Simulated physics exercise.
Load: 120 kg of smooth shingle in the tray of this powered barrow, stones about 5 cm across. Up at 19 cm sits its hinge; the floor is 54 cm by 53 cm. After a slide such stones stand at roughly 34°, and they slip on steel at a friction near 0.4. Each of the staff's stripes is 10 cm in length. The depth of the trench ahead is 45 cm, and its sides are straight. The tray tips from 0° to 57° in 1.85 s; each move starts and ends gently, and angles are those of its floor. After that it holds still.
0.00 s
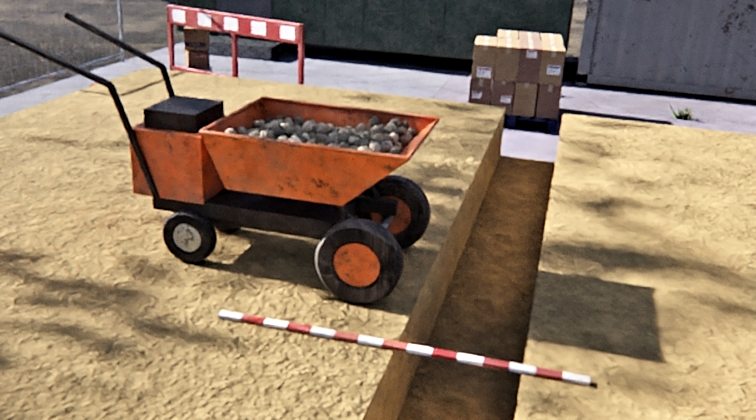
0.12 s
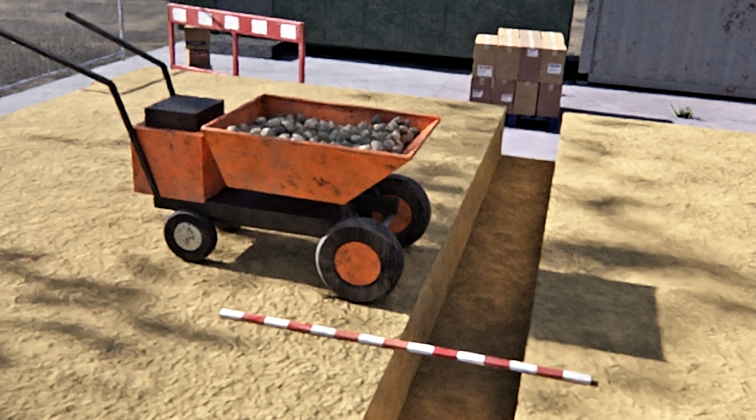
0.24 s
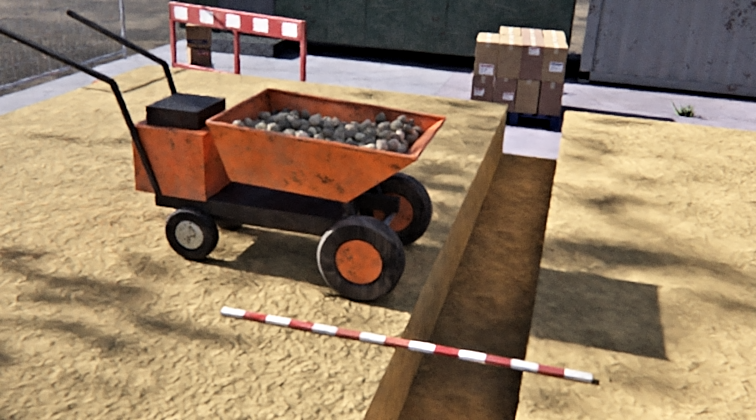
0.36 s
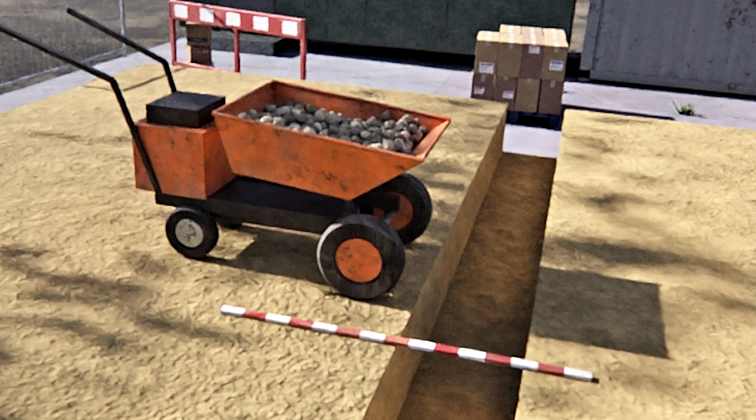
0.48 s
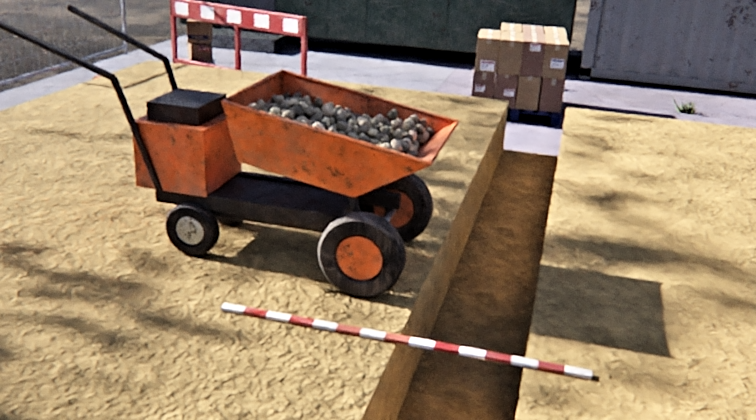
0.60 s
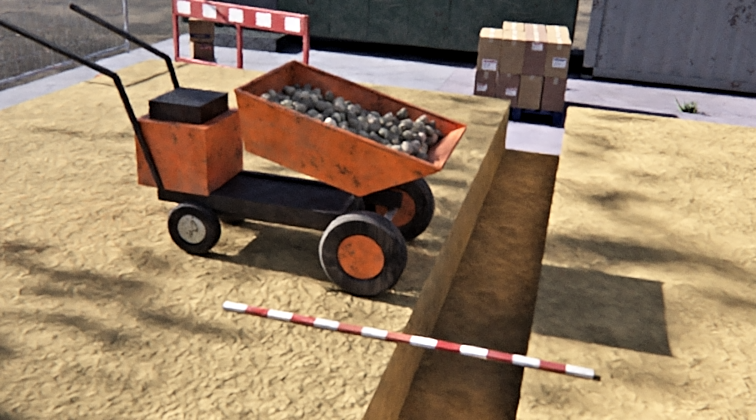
The orange tray of a small wheeled dumper, heaped with grey stones, sits level beside a straight trench, with a red-and-white striped staff lying across it. Slowly at first, then more noticeably, the tray's left end rises and its floor slopes down to the right, while the wheels stay put.
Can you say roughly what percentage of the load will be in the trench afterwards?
Roughly 62 per cent, I would say.
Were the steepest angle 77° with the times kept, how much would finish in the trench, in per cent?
Roughly 60 per cent would end in the trench.
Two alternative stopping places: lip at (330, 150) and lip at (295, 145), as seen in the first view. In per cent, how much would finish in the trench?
Roughly 100 in a hundred, then 85 in a hundred.
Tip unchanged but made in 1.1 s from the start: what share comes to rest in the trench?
It'd be some 50 per cent.
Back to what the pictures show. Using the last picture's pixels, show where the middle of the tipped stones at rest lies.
In the last view, about (515, 356).
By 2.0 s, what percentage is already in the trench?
Close to 30 per cent at that time.
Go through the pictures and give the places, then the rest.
In the first frame, the tray is at 0°, its lip at (409, 159); the top of the load is at (373, 128).
In the second frame, lip at (411, 159), floor tilted 1°, highest stones at (375, 127); the stones move at 0.1 m/s on average.
In the third frame, lip at (416, 159), floor tilted 3°, highest stones at (327, 121); the stones move at 0.2 m/s on average.
In the fourth frame, the tray is at 6°, its lip at (422, 161); the top of the load is at (296, 114); the stones move at 0.3 m/s on average.
In the fifth frame, lip at (430, 164), floor tilted 10°, highest stones at (291, 102); the stones move at 0.3 m/s on average.
In the sixth frame, the tray is at 14°, its lip at (441, 170); the top of the load is at (297, 95); the stones move at 0.4 m/s on average.
After 1.4 s the floor is at 48°; 100 % in the tray; the foremost stones are at (488, 205).
After 2.0 s the floor is at 57°; 52 % in the tray, 28 % in the trench, 21 % past the trench; the foremost stones are at (615, 307).
After 2.3 s the floor is at 57°; 24 % in the tray, 38 % in the trench, 37 % past the trench; the foremost stones are at (710, 322).
After 4.2 s the floor is at 57°; 0 % in the tray, 62 % in the trench, 38 % past the trench; the foremost stones are past the picture's edge.
